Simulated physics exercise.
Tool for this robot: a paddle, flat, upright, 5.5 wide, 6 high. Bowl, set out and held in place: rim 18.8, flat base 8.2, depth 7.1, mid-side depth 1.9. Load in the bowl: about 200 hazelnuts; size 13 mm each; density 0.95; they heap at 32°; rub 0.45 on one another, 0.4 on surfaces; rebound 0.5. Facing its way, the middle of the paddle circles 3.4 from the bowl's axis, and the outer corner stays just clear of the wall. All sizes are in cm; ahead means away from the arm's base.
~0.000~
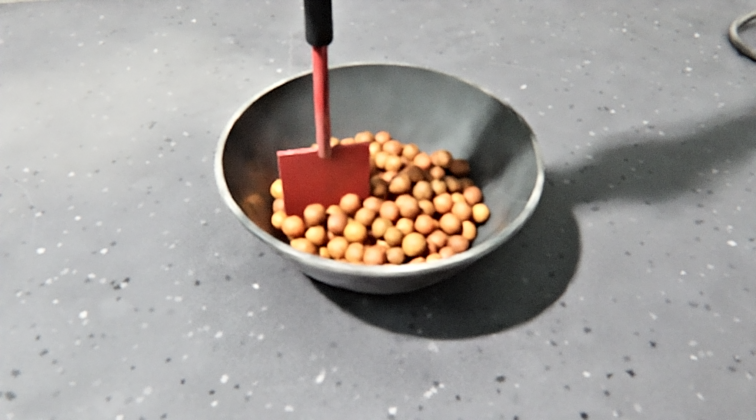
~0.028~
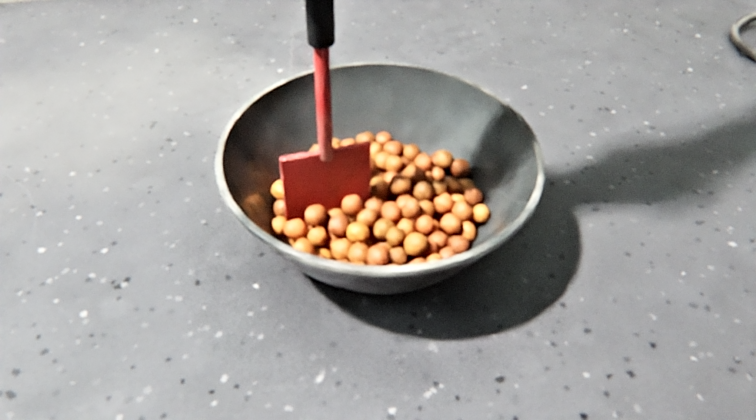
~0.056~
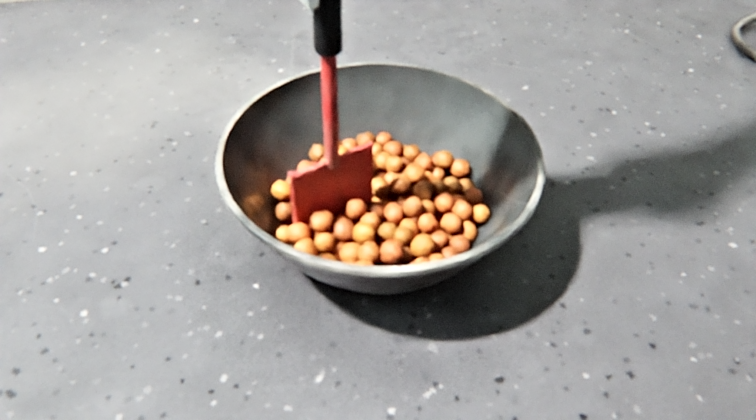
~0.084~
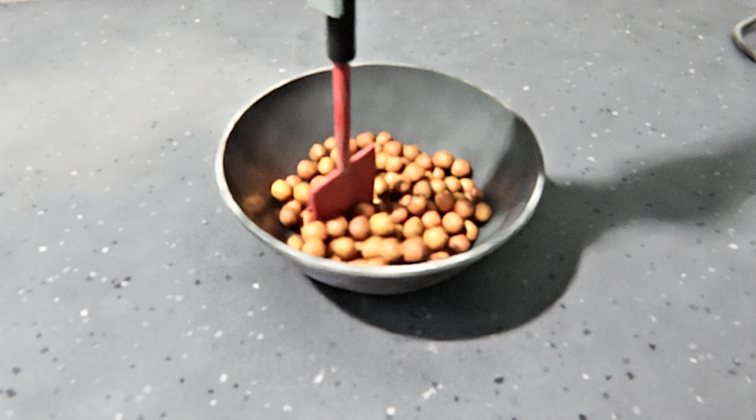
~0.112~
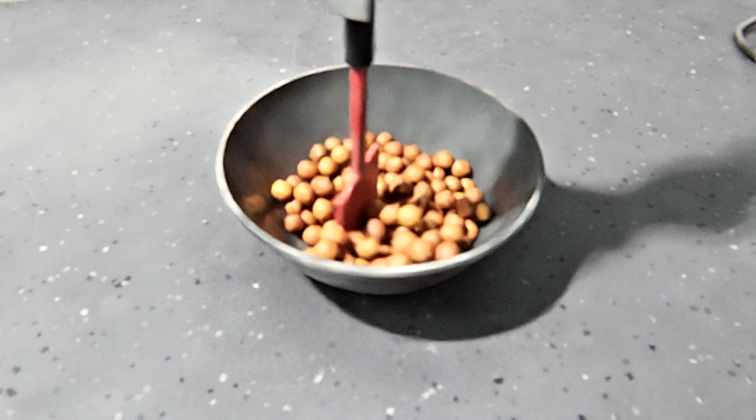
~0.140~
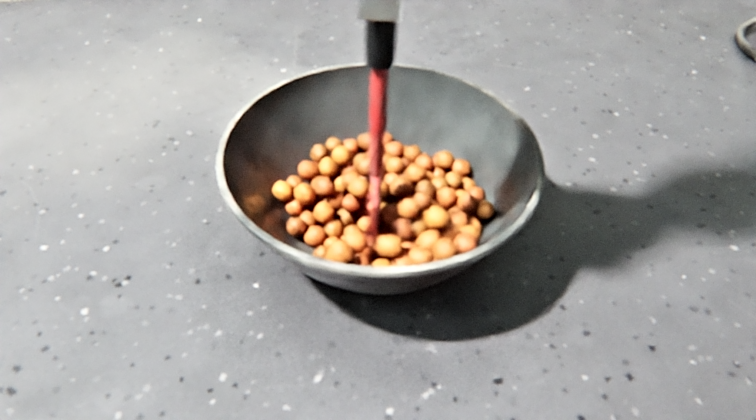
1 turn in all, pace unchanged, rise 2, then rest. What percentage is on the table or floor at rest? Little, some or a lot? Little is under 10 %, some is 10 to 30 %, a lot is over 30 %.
Little.
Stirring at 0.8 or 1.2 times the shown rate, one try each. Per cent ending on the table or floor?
Estimates in order: Near 0 % and near 5 %.
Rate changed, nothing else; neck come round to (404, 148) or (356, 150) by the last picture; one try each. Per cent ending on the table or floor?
About 10 % for one try and about 0 % for the other, in order.
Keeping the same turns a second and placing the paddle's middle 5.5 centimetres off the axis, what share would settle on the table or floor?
Around 0 in a hundred, in that case.
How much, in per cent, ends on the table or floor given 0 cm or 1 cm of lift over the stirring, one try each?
I'd say some 5 per cent, and some 0 per cent.
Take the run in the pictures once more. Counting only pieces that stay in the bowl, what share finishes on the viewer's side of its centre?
Roughly 50 per cent.
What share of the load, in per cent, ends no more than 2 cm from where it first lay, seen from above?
I'd say something near 20 percent.
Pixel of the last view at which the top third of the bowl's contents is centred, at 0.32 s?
That third sits centred at about (441, 140).
After 0.32 s, 183° round, highest piece 8 above the table; 197 in the bowl.
After 0.50 s, 293° round, highest piece 8 above the table; 196 in the bowl, 1 in flight or on the tool.
After 0.79 s, 0° round, highest piece 5 above the table; 194 in the bowl, 3 on the table or floor.
After 1.49 s, 0° round, highest piece 5 above the table; 194 in the bowl, 3 on the table or floor.
At rest, 194 in the bowl, 3 on the table or floor. That is 2 % on the table or floor.
